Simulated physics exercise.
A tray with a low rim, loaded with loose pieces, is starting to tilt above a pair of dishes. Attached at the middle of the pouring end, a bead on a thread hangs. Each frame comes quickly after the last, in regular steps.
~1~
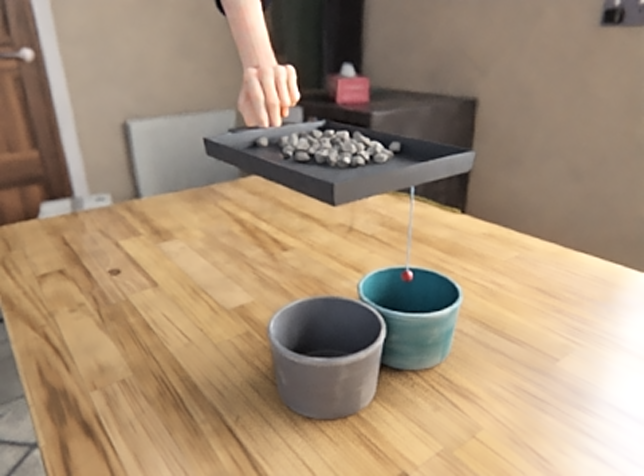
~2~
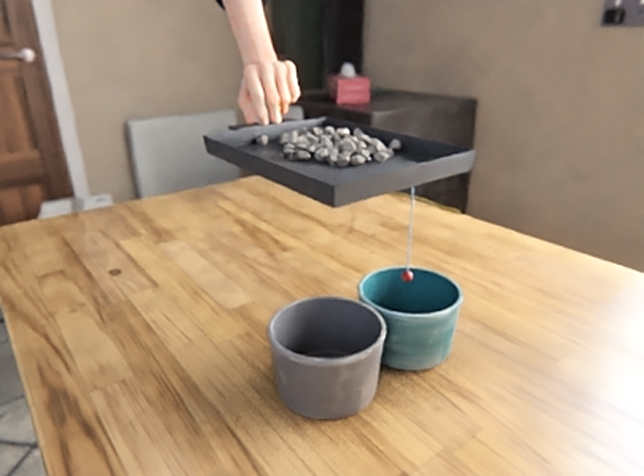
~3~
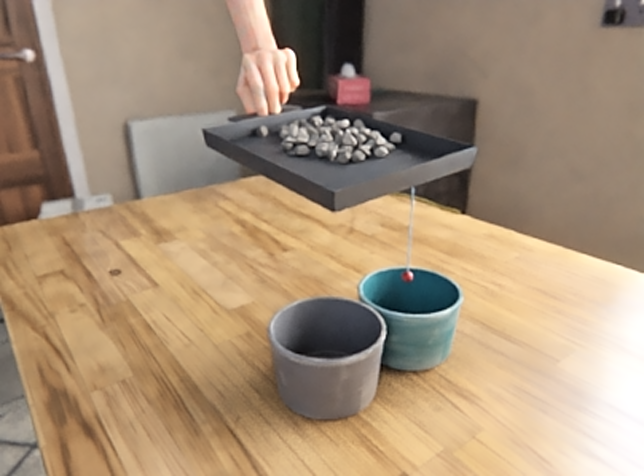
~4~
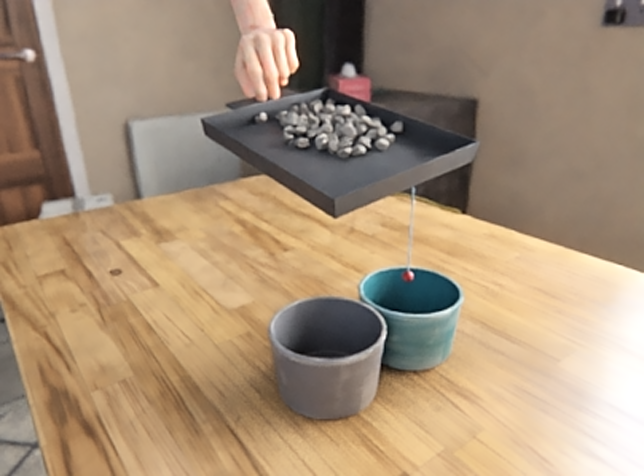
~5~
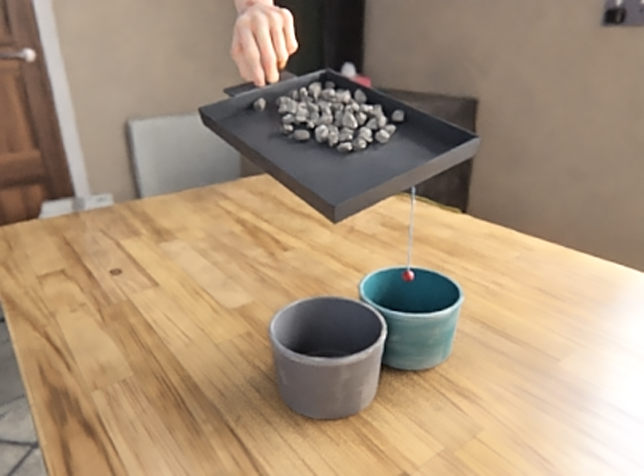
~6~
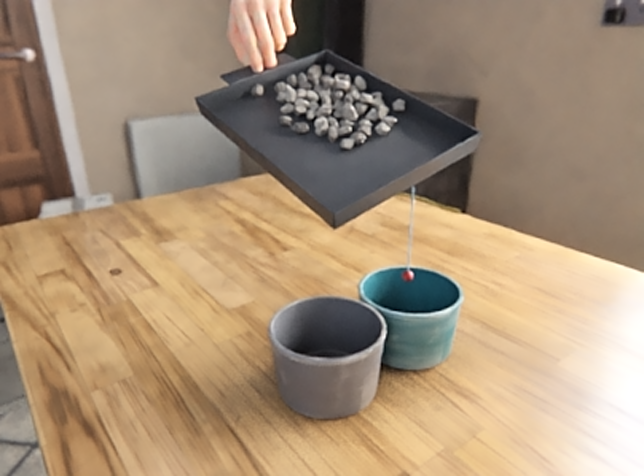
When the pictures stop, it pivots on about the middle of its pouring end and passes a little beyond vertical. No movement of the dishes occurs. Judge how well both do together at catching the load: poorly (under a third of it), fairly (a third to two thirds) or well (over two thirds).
Together they do well.
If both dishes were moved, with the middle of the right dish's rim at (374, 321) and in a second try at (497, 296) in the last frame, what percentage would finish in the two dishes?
Roughly 70% the first time and 10% the second time.
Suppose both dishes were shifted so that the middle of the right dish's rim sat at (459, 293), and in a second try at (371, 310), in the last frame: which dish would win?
Well, the first time it's the one placed on the left, and the second time it's the one placed on the right.
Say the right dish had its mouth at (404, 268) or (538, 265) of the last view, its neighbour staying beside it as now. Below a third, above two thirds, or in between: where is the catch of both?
The earlier try, the middle third; the later try, under a third.
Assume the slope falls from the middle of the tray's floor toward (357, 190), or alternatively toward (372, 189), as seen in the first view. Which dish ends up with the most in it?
The first tilt favours the left-side dish and the second favours the left-side dish.
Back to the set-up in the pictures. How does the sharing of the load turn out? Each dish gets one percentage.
At the end, 80 percent of the load sits in the left dish and 0 percent in the right dish.
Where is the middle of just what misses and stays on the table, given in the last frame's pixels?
The centre sits close to (386, 395).
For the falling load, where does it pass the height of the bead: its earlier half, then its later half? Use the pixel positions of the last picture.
The first part passes (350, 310); everything after passes (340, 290).
Shortly afterwards, tray tipped steeply; the whole lot on the tray.
Next, tray tipped past a quarter turn; near a quarter on the tray; near two thirds in the left dish; a little outside both; only a few in the air.
Some moments later, tray tipped past a quarter turn; the bulk in the left dish; near a quarter outside both.
In the end, tray tipped past a quarter turn; the bulk in the left dish; none at all in the right dish; near a quarter outside both.
